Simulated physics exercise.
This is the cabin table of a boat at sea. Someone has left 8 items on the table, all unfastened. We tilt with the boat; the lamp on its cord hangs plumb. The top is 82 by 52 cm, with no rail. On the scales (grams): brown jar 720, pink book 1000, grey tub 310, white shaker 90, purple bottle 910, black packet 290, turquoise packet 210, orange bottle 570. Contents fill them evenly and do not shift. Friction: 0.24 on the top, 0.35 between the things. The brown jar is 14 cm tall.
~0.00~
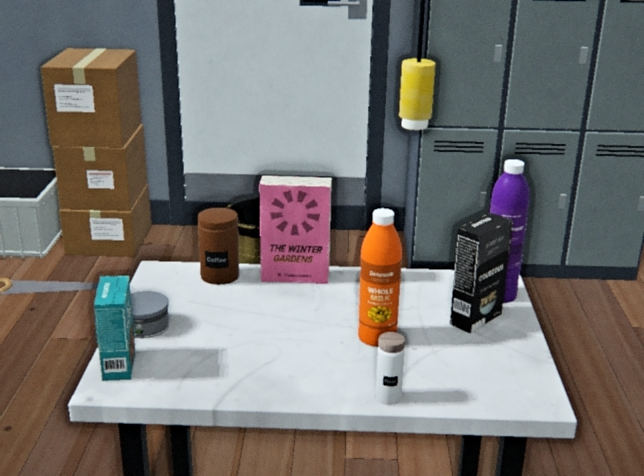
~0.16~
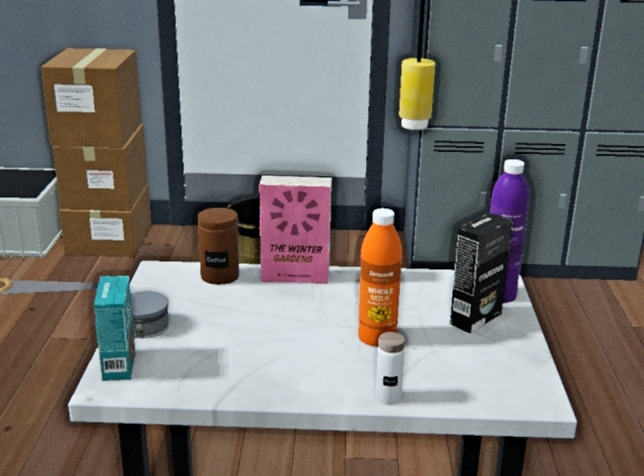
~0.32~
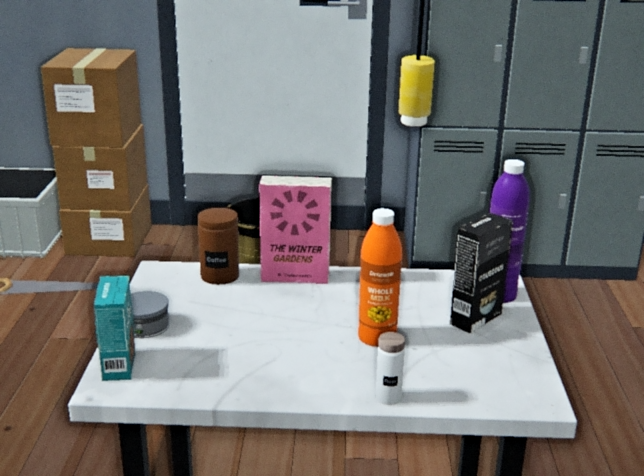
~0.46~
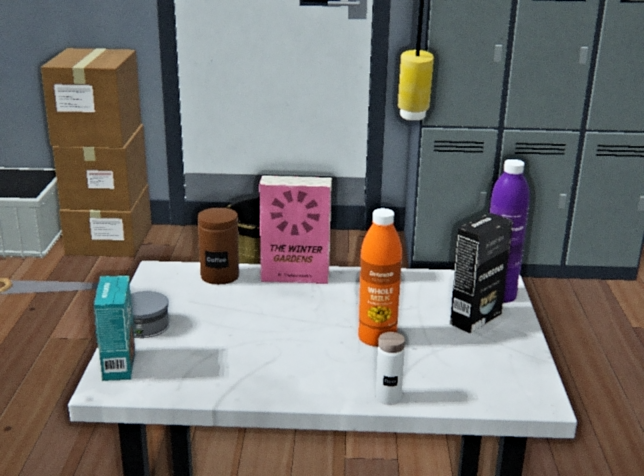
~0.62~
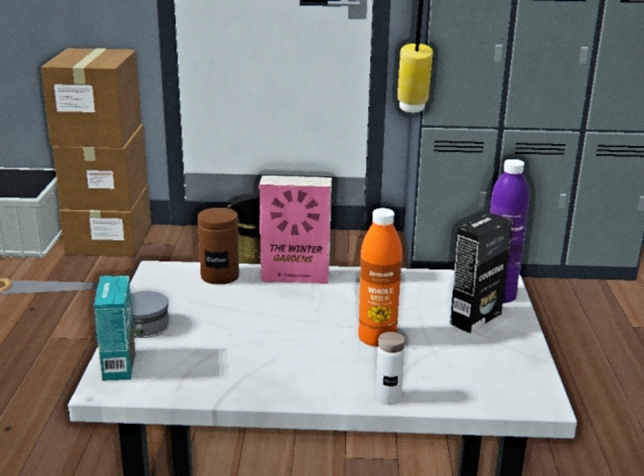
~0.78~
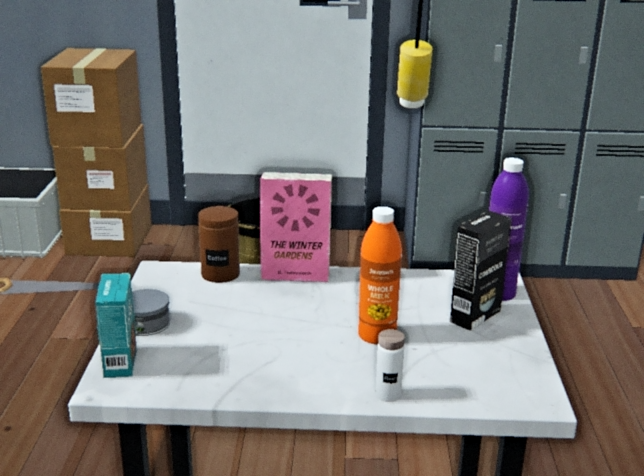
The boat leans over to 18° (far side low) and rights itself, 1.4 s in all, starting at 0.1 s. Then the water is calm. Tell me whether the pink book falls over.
The pink book tips over.
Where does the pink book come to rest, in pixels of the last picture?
Near (305, 422).
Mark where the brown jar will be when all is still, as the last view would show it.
At about (242, 459).
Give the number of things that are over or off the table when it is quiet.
3 of them.
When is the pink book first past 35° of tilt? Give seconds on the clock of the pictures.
Near 1.0 s.
After 1.08 s, boat heeled 12°, far side down; brown jar and pink book now off the table; black packet slid 8 cm; turquoise packet slid 7 cm.
After 1.48 s, boat level; purple bottle now off the table; black packet slid 11 cm; turquoise packet slid 11 cm.
At rest (2.2 s), off the table and tipped over, brown jar, pink book and purple bottle; not toppled but over 5 cm from the start, grey tub, white shaker, black packet, turquoise packet and orange bottle. In the last view, pink book near (305, 422).
